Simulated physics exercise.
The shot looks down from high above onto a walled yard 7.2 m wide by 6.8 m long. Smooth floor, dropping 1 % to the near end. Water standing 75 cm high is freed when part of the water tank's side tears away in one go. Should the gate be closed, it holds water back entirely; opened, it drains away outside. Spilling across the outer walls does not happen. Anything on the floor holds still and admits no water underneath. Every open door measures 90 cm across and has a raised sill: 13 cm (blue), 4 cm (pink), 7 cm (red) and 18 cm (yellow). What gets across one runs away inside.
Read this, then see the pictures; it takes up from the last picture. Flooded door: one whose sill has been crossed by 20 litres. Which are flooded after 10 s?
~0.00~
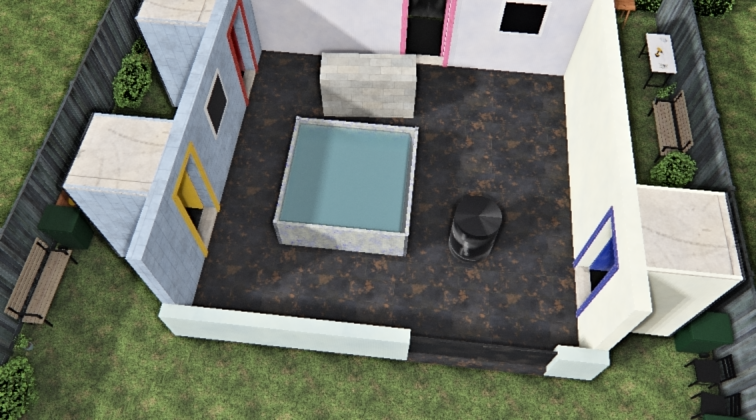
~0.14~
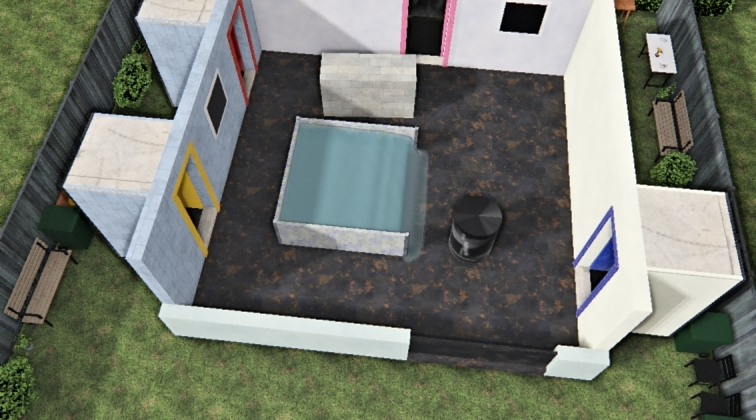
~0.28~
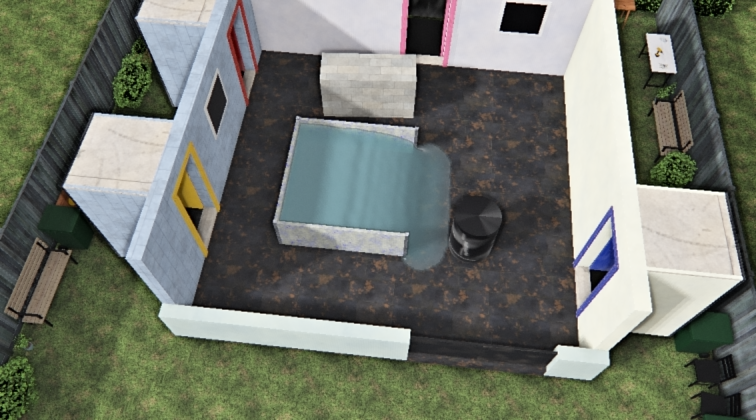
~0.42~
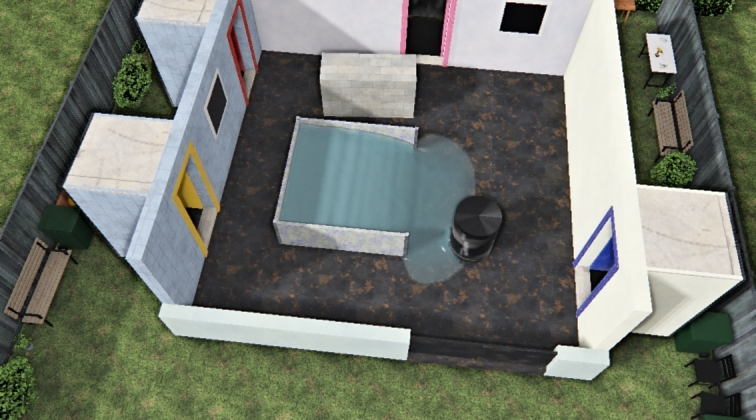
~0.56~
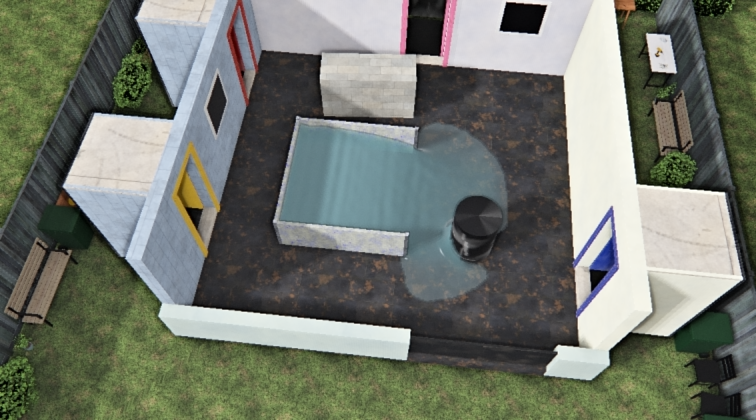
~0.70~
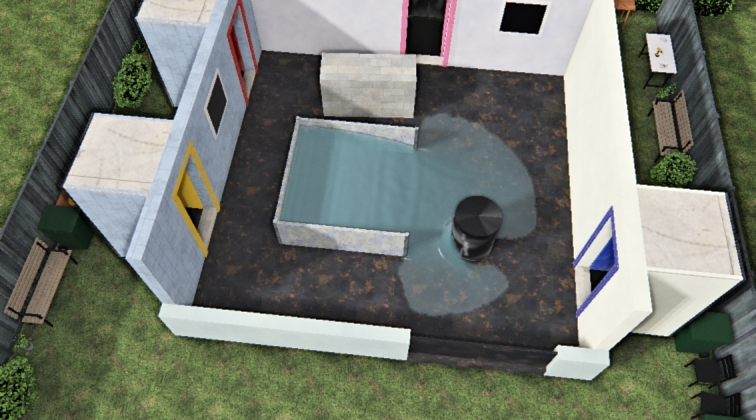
Outcome: The blue door is going to break the limit. The pink door is going to break the limit. The red door is going to break the limit. The yellow door is going to hold within the limit.
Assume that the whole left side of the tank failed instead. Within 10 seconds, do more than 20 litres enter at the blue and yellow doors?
The blue door comes out more than that and the yellow door more than that.
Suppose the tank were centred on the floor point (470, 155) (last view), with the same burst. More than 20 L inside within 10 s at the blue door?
Lab note: Blue door limit not exceeded.
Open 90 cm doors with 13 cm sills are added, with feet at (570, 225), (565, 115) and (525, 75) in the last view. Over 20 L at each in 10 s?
The first one exceeds it, the second one exceeds it, and the third one exceeds it.
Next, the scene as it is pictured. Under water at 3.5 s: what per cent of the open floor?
Wet share: Near 55 percent.
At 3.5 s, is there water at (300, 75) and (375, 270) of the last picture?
Untouched, untouched.
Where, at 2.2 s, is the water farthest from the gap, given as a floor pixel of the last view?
(557, 79).
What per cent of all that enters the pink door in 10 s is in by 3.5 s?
It comes to about 0 per cent.
After 1.4 s water covers 35 % of the floor and is deepest (50 cm) near (448, 233); blue door not reached, pink door not reached, red door not reached, yellow door not reached.
After 2.2 s water covers 45 % of the floor and is deepest (42 cm) near (563, 198); blue door 12 cm at the sill, 0 L in, pink door not reached, red door not reached, yellow door not reached.
After 3.5 s water covers 55 % of the floor and is deepest (40 cm) near (550, 84); blue door 19 cm at the sill, 9 L in, pink door 5 cm at the sill, 0 L in, red door not reached, yellow door not reached.
After 6.0 s water covers 85 % of the floor and is deepest (24 cm) near (189, 319); blue door 15 cm at the sill, 55 L in, pink door 7 cm at the sill, 11 L in, red door 15 cm at the sill, 32 L in, yellow door 7 cm at the sill, 0 L in.
After 10.0 s water covers 100 % of the floor and is deepest (21 cm) near (219, 210); blue door 10 cm at the sill, 59 L in, pink door 7 cm at the sill, 49 L in, red door 11 cm at the sill, 91 L in, yellow door 14 cm at the sill, 0 L in.
